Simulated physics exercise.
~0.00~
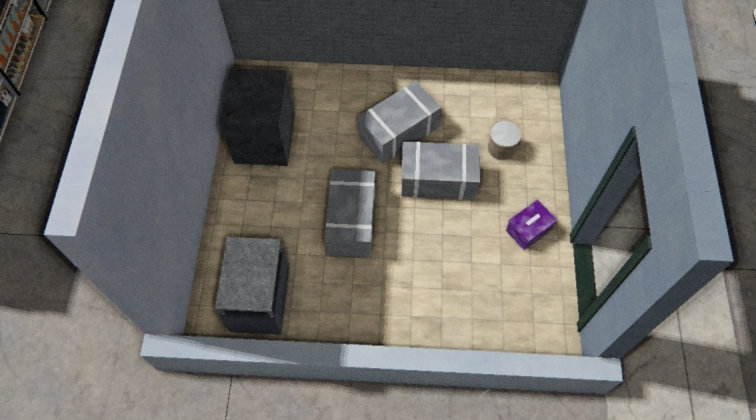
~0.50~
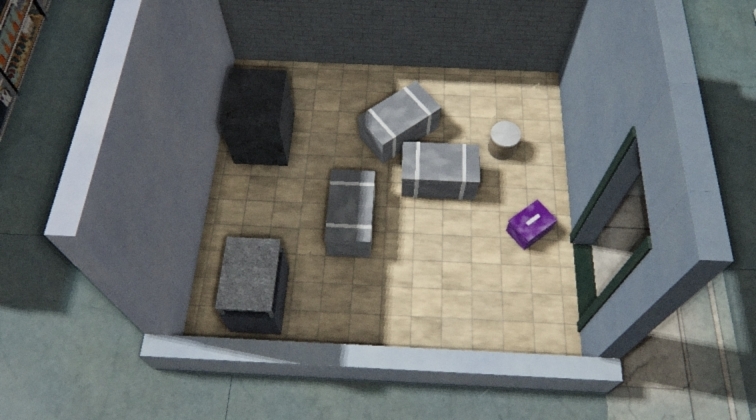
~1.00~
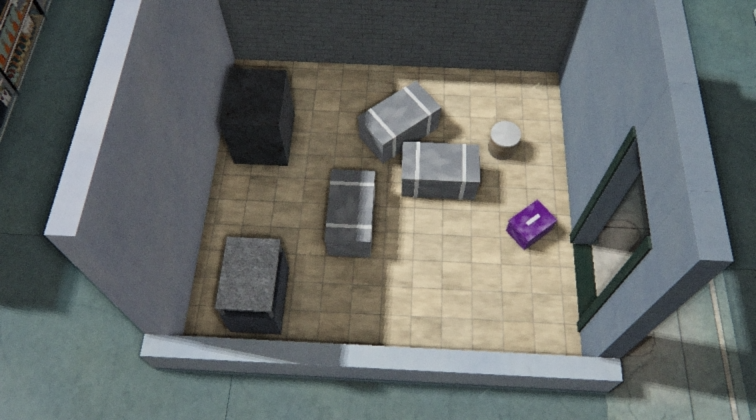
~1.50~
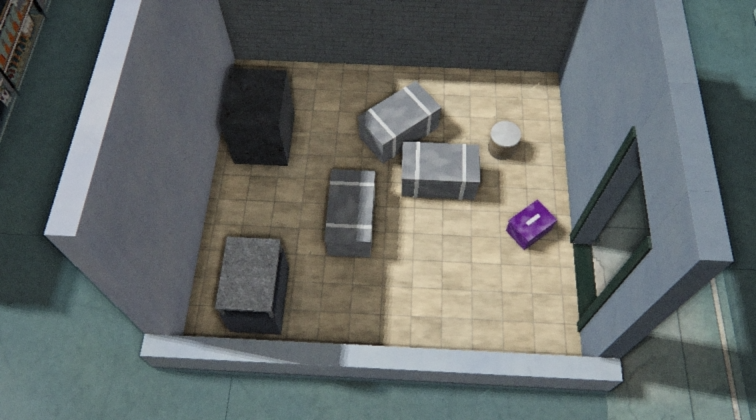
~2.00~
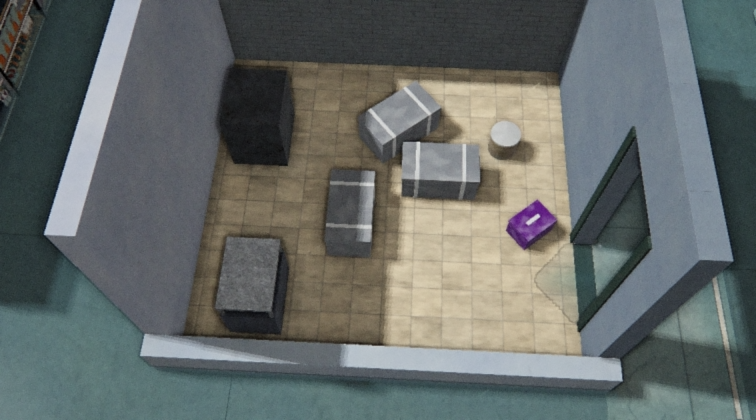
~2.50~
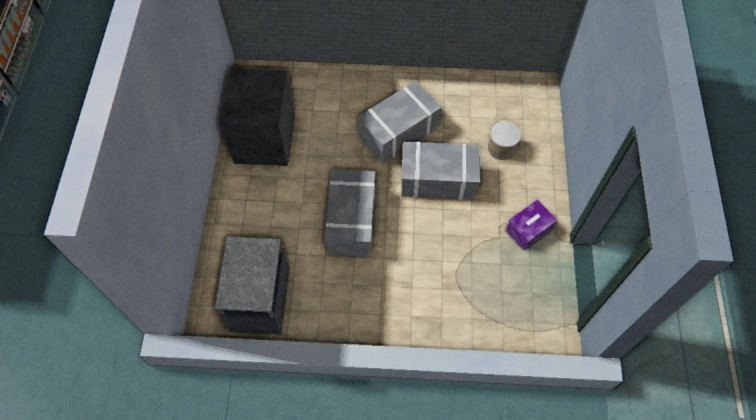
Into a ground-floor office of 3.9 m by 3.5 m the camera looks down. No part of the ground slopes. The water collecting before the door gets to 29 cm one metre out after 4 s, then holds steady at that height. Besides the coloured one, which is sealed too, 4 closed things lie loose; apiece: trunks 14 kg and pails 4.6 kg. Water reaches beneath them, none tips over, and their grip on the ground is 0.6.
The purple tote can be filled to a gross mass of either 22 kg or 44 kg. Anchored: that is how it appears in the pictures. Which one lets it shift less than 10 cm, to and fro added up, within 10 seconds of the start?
Looks to me like the light option works.
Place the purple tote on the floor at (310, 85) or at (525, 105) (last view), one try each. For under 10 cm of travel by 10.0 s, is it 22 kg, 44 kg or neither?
In order, both loads succeed and both loads succeed.
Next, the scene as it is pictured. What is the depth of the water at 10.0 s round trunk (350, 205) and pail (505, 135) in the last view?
I'd estimate 12 cm for the first and 7 cm for the second.
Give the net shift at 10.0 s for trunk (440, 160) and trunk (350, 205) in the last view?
In turn: 10 cm, 150 cm.
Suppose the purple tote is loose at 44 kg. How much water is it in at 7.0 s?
Something like 8 centimetres.
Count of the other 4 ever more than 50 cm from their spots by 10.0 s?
2.
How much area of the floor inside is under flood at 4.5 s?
Flooded: Near 5.5 m2.
After 3.5 s the purple tote would be 0 cm from its start with 22 kg and 0 cm from its start with 44 kg; 6 cm of water round it then.
After 4.5 s the purple tote would be 0 cm from its start with 22 kg and 0 cm from its start with 44 kg; 7 cm of water round it then.
After 7.0 s the purple tote would be 5 cm from its start with 22 kg and 0 cm from its start with 44 kg; 8 cm of water round it then.
After 10.0 s the purple tote would be 5 cm from its start with 22 kg and 0 cm from its start with 44 kg; 10 cm of water round it then.
